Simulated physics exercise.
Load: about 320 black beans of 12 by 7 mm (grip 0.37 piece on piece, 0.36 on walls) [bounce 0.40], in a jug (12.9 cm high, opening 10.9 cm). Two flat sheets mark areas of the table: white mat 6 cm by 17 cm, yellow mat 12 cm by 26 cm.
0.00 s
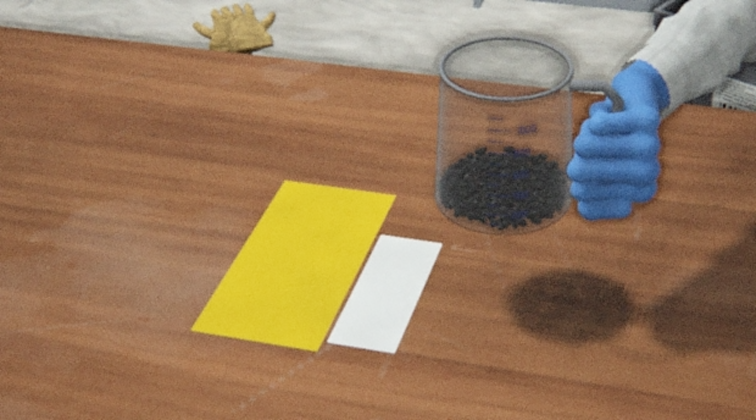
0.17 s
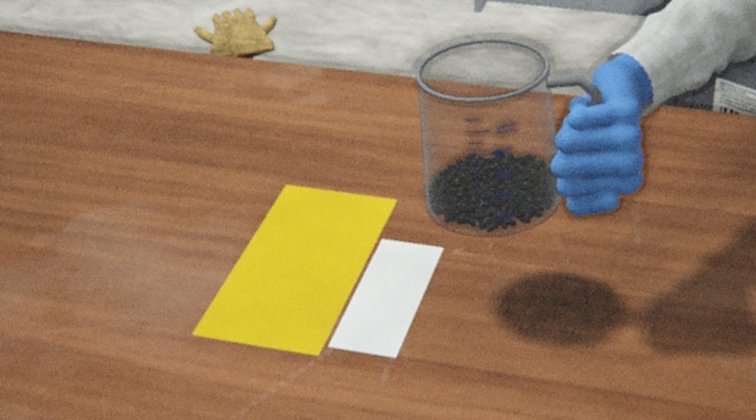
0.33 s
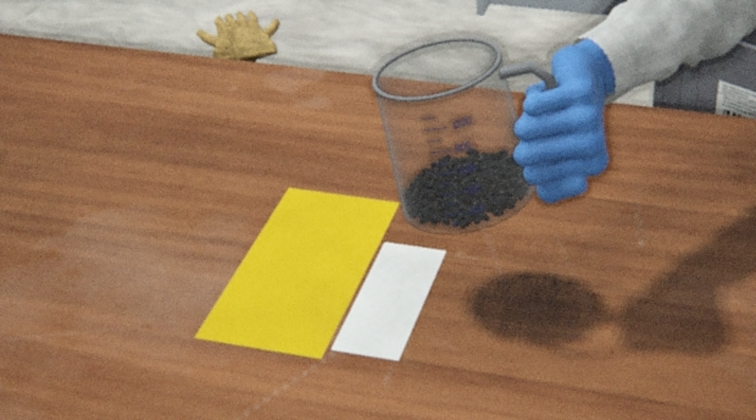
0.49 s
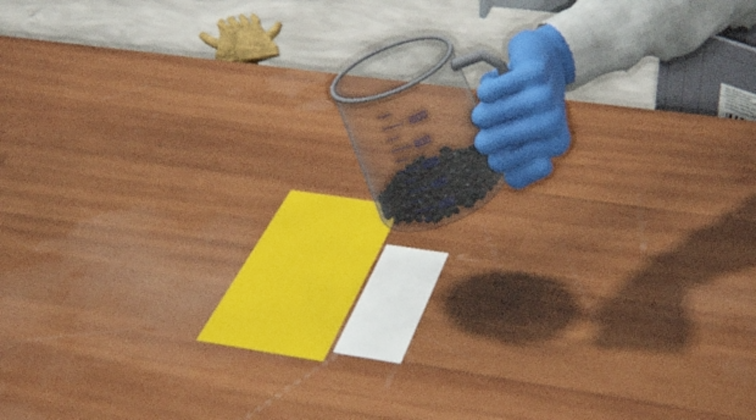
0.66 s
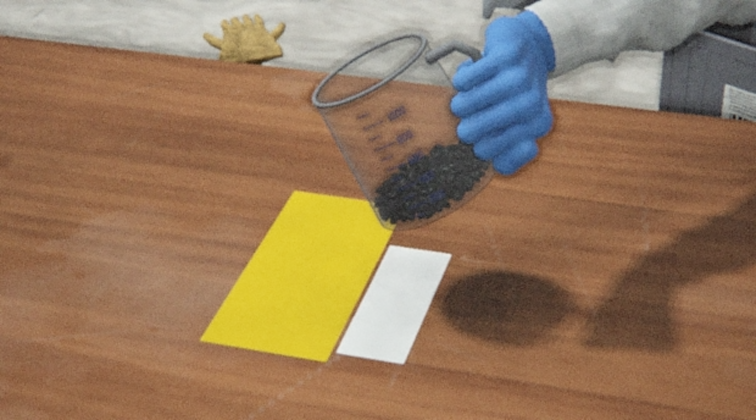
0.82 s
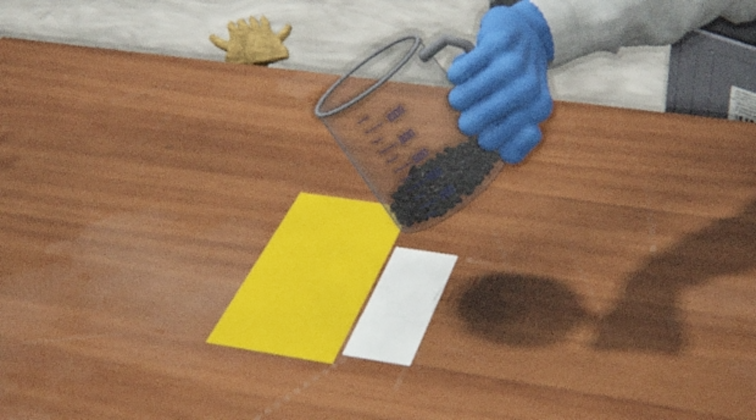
A blue-gloved hand moves a clear jug of black beans left while tilting it leftward.
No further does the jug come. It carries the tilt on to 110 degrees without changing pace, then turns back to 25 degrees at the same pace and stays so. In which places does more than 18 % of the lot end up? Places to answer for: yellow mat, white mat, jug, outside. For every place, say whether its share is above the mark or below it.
Going through them: Yellow mat is below the mark; white mat is below the mark; jug is above the mark; outside is below the mark.
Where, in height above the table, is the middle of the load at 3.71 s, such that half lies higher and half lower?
12 cm or so.
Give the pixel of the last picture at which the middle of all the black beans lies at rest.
Rest centre, last view: About (390, 185).
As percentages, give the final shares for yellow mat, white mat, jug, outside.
Final shares - yellow mat: 10 %, white mat: 0 %, jug: 85 %, outside: 5 %.
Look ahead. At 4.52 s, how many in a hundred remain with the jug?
Share remaining: Approx. 85 %.
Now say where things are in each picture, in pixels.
The first picture shows jug at (505, 121); tilt 0 degrees; moved 0.0 cm; lip at (444, 61); top of the load at (511, 157); white mat at (387, 291); yellow mat at (300, 259).
The second picture shows jug at (487, 122); tilt 5 degrees; moved 1.6 cm; low side left; lip at (421, 68); top of the load at (522, 160).
The third picture shows jug at (448, 116); tilt 13 degrees; moved 4.9 cm; low side left; lip at (378, 74); top of the load at (515, 157).
The fourth picture shows jug at (409, 110); tilt 20 degrees; moved 8.3 cm; low side left; lip at (336, 81); top of the load at (465, 152).
The fifth picture shows jug at (390, 106); tilt 28 degrees; moved 9.9 cm; low side left; lip at (318, 90); top of the load at (455, 147).
The sixth picture shows jug at (390, 105); tilt 36 degrees; moved 9.9 cm; low side left; lip at (322, 102); top of the load at (472, 143); white mat at (403, 303); yellow mat at (315, 271). It turns about 45 degrees a second.
After 1.93 s, tilt 88 degrees; jug 100 %; middle of all pieces on or above the table near (458, 168).
After 2.86 s, tilt 93 degrees; yellow mat 15 %, jug 85 %; middle of all pieces on or above the table near (408, 189).
After 3.71 s, tilt 53 degrees; yellow mat 10 %, jug 85 %; middle of all pieces on or above the table near (382, 191).
After 4.52 s, tilt 25 degrees; yellow mat 10 %, jug 85 %; middle of all pieces on or above the table near (376, 194).
In the end, at 5.1 s, yellow mat 10 %, white mat 0 %, jug 85 %, outside 5 %.
